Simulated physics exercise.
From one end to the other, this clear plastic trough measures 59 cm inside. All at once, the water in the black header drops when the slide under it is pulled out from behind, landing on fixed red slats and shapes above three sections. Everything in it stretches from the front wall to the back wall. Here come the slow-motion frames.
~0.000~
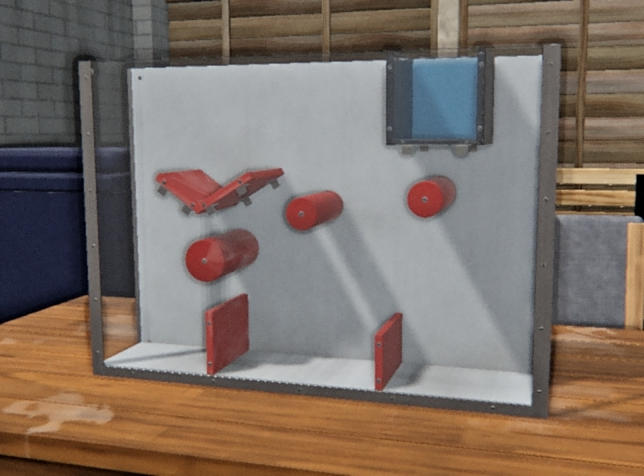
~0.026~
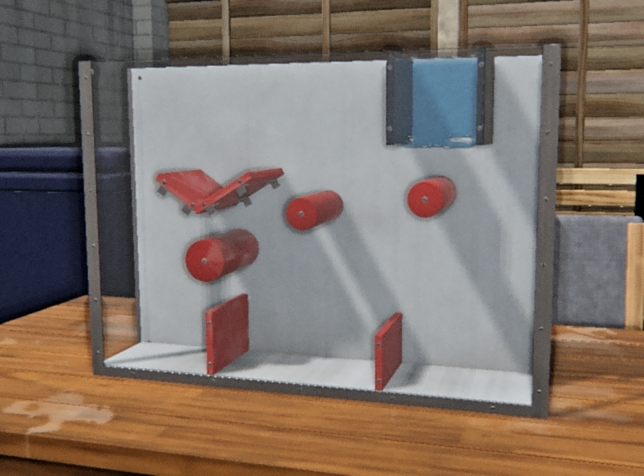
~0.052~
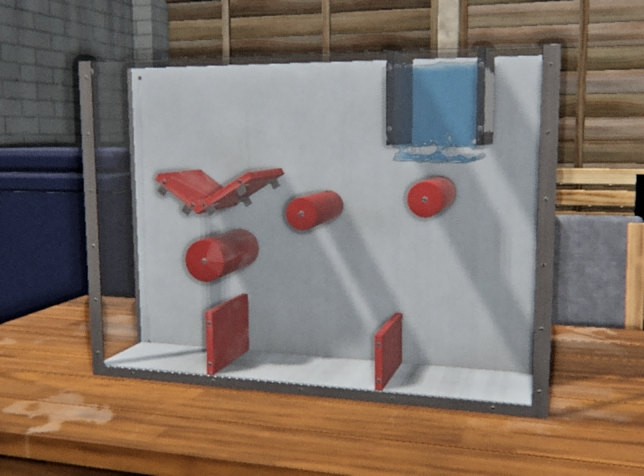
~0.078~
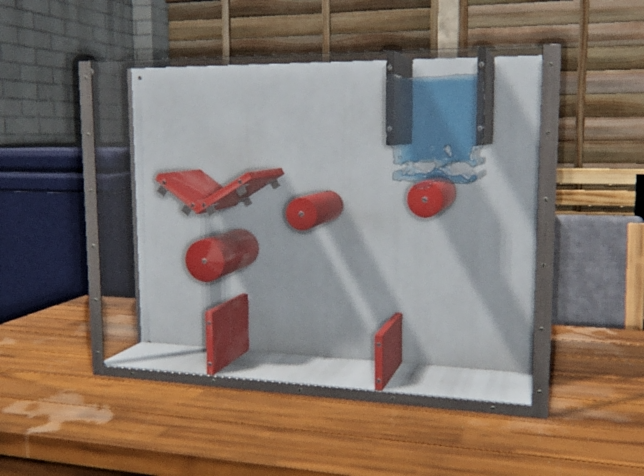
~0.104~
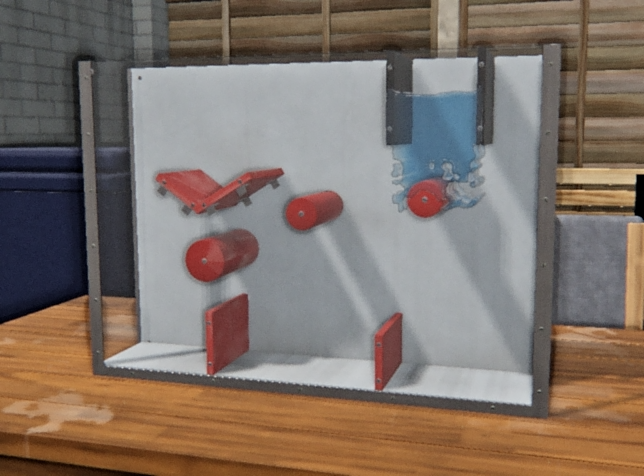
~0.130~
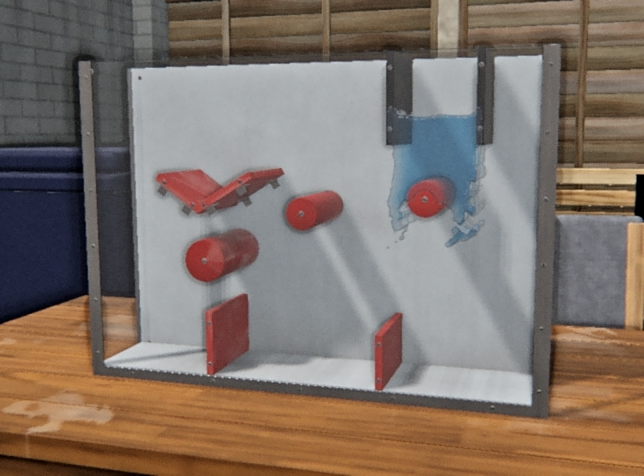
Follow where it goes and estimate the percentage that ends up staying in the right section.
I would say about 55 per cent of it.
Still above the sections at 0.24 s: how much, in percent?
Around 55 %.
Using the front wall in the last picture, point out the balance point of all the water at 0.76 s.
Look around (375, 375) on the front wall - that's where it is.
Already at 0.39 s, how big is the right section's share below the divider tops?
Some 46 in a hundred.
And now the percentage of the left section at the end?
Near 0 in a hundred.
Then, 0.24 s in, 43 per cent is down, the largest part in the right section.
Then, 0.39 s in, 79 per cent is down, the largest part in the right section.
Then, 0.76 s in, 95 per cent is down, the largest part in the right section.
Finally, the split from left to right is 1, 41 and 54 per cent.
